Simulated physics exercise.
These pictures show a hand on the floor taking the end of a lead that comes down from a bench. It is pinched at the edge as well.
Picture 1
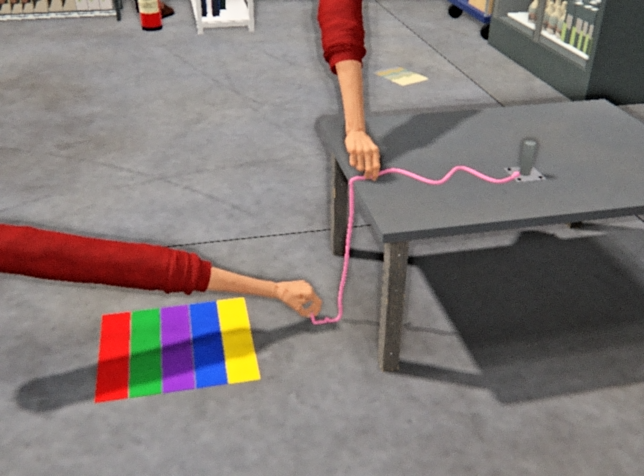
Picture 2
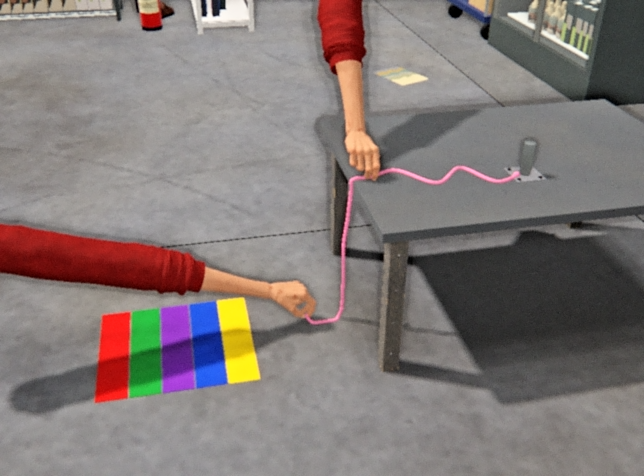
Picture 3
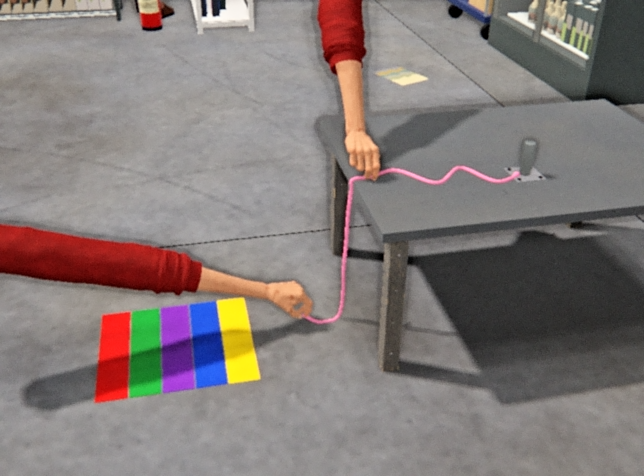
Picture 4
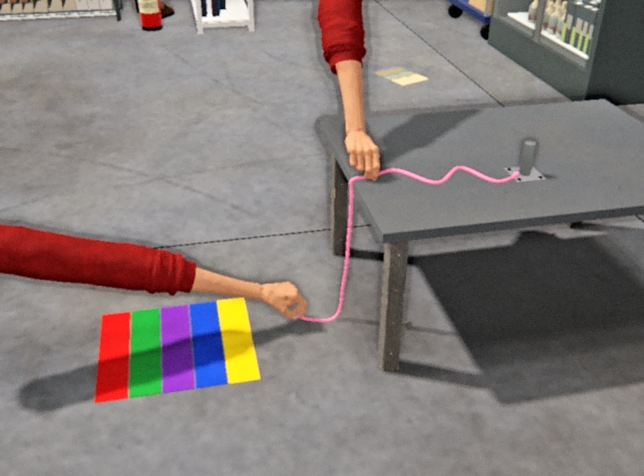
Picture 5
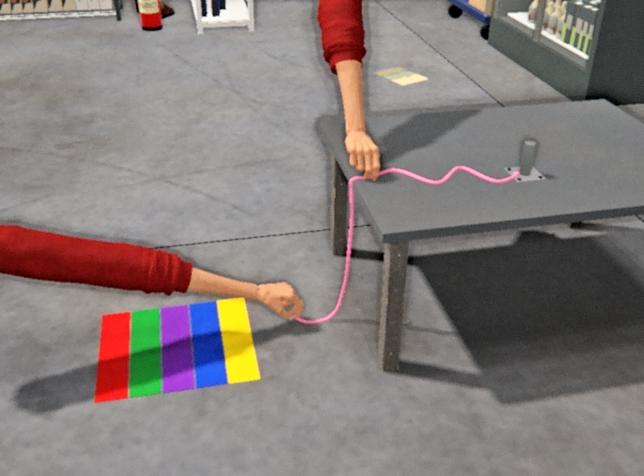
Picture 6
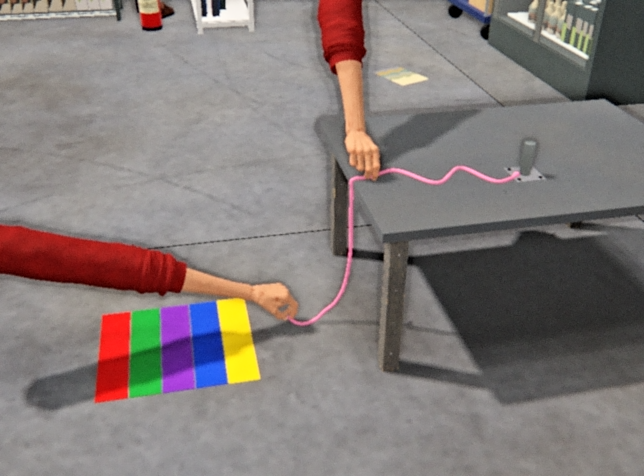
A pink cord runs across a dark grey table and down over its left edge to the concrete floor of a workshop-like room, seen from above at an angle. One red-sleeved hand presses it at the edge, another grips its low end beside a mat striped red, green, purple, blue and yellow. The lower hand draws the end slightly left, the upper hand and camera staying still.
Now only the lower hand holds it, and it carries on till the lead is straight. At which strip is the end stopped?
The end stops over the green strip.
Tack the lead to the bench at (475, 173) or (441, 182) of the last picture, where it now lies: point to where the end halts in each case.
Near (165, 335) and (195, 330).
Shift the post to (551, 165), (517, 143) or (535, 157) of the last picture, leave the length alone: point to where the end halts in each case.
The places are (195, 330), (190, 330) and (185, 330).
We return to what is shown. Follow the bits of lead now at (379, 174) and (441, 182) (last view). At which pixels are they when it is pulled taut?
The first at (336, 197), the second at (404, 179).
Soon after, end near (203, 328); over blue.
Then, end near (169, 332); over purple.
At full stretch, end near (148, 335); over green. It gets as far as the green strip.
